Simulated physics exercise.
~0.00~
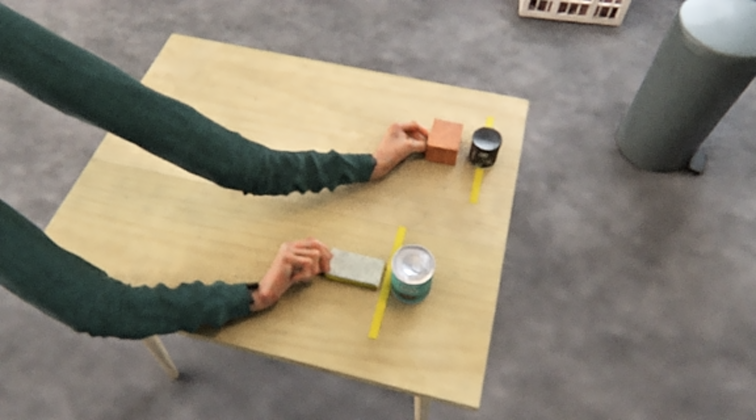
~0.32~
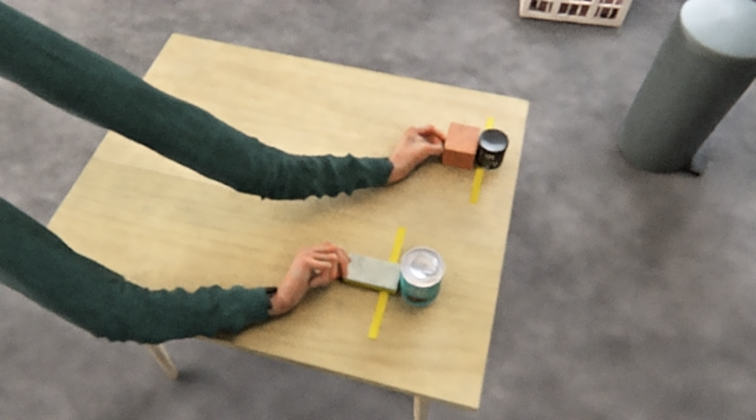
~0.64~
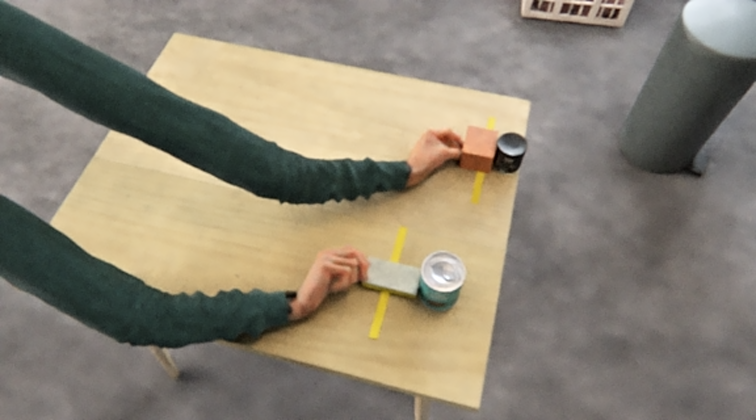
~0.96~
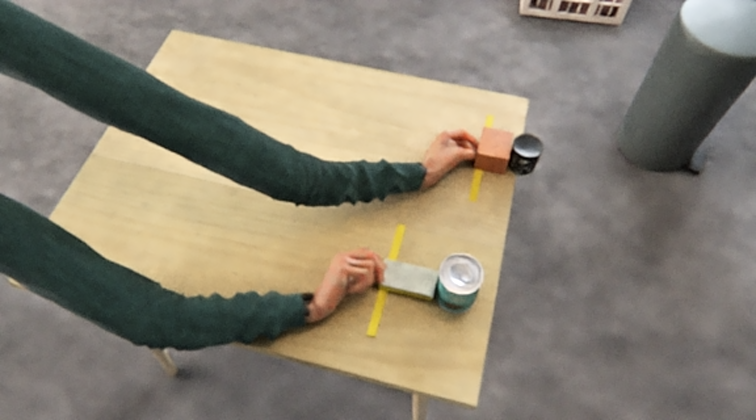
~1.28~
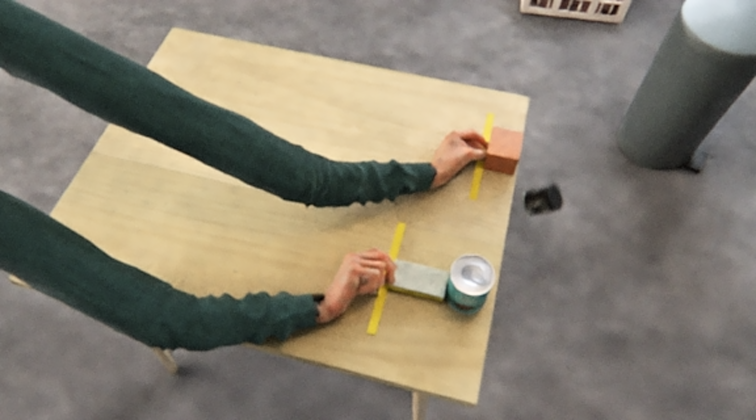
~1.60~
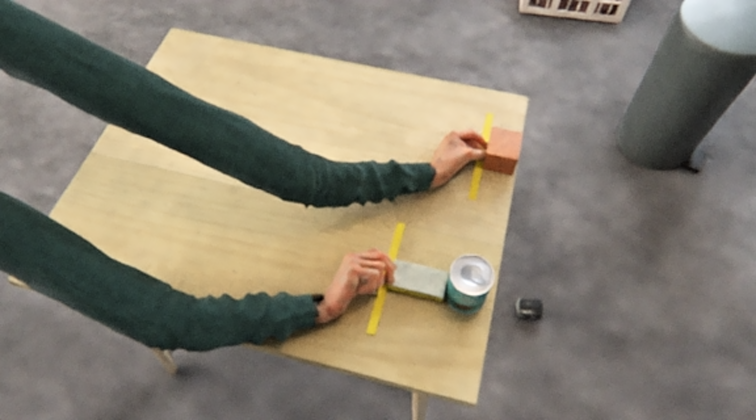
Black tin and turquoise pot pushed right by hands using blocks, the tin falling to the floor, the pot staying on the table.
